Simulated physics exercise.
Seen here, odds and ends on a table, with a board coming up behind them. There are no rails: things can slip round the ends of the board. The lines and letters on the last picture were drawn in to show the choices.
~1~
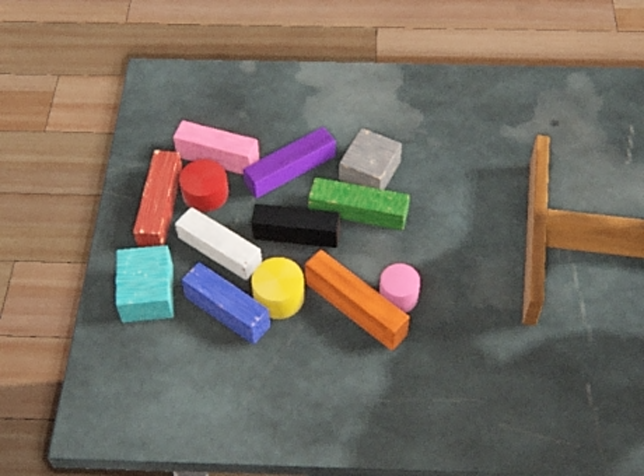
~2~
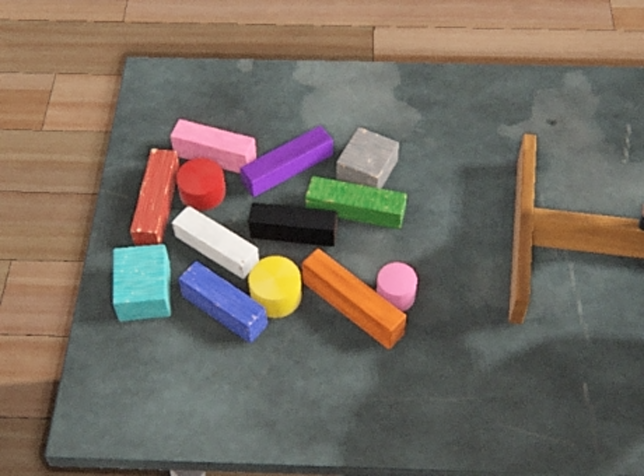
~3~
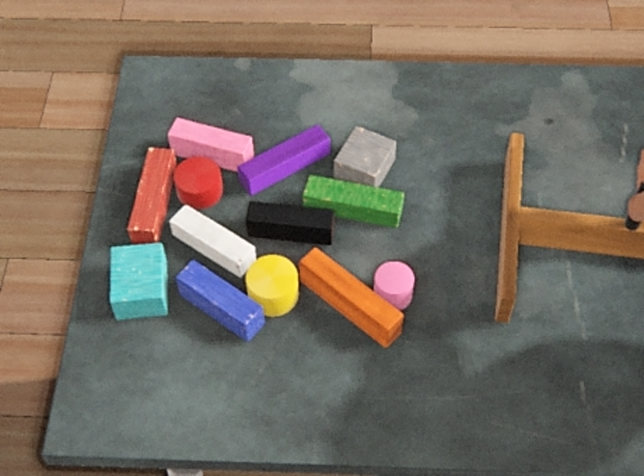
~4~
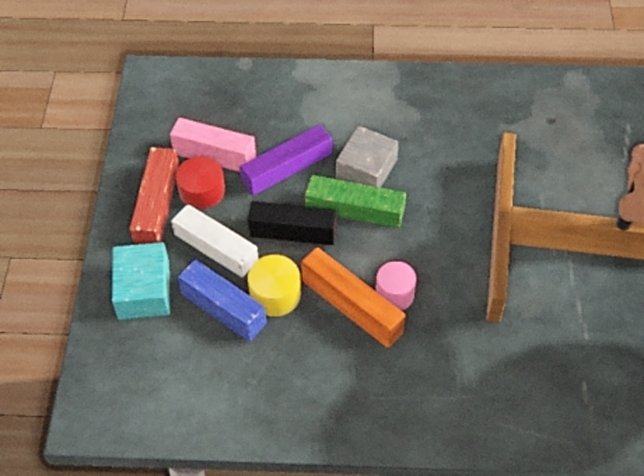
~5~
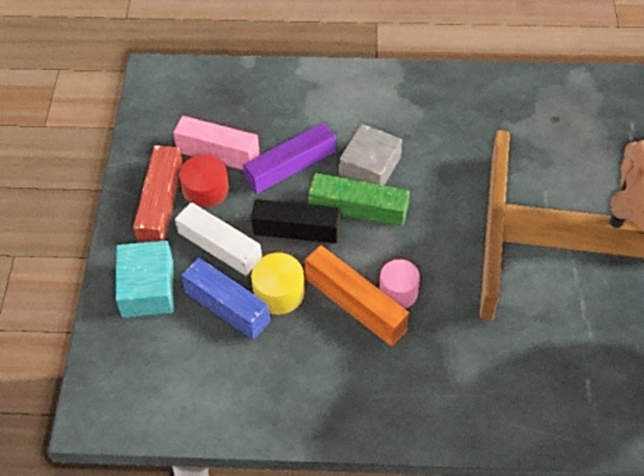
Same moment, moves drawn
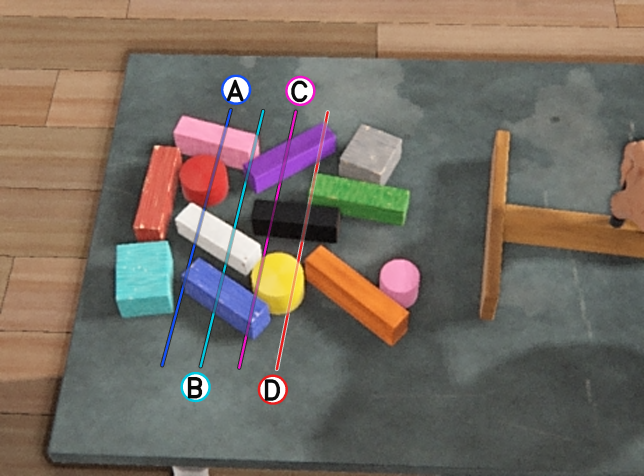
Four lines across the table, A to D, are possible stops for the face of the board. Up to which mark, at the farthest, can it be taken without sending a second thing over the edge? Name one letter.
B.
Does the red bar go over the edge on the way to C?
By then, no.
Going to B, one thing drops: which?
The red bar goes over.
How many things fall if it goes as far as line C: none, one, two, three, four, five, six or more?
The count is none.
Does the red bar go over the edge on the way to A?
By then, yes.
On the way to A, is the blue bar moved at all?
Yes.
On the marked copy, A at (199, 227); B at (235, 228); C at (270, 229); D at (304, 230).
Taking B. A third of the way, board (403, 206); orange stick (351, 298); pink tin (369, 276).
Two thirds of the way, board (308, 204); red bar (154, 194); red tin (192, 180).
When it is over, board (237, 202); red bar over the edge; red tin (126, 173); one fallen.
As for the rest, A drops two; C is within the limit but short; D is within the limit but short.
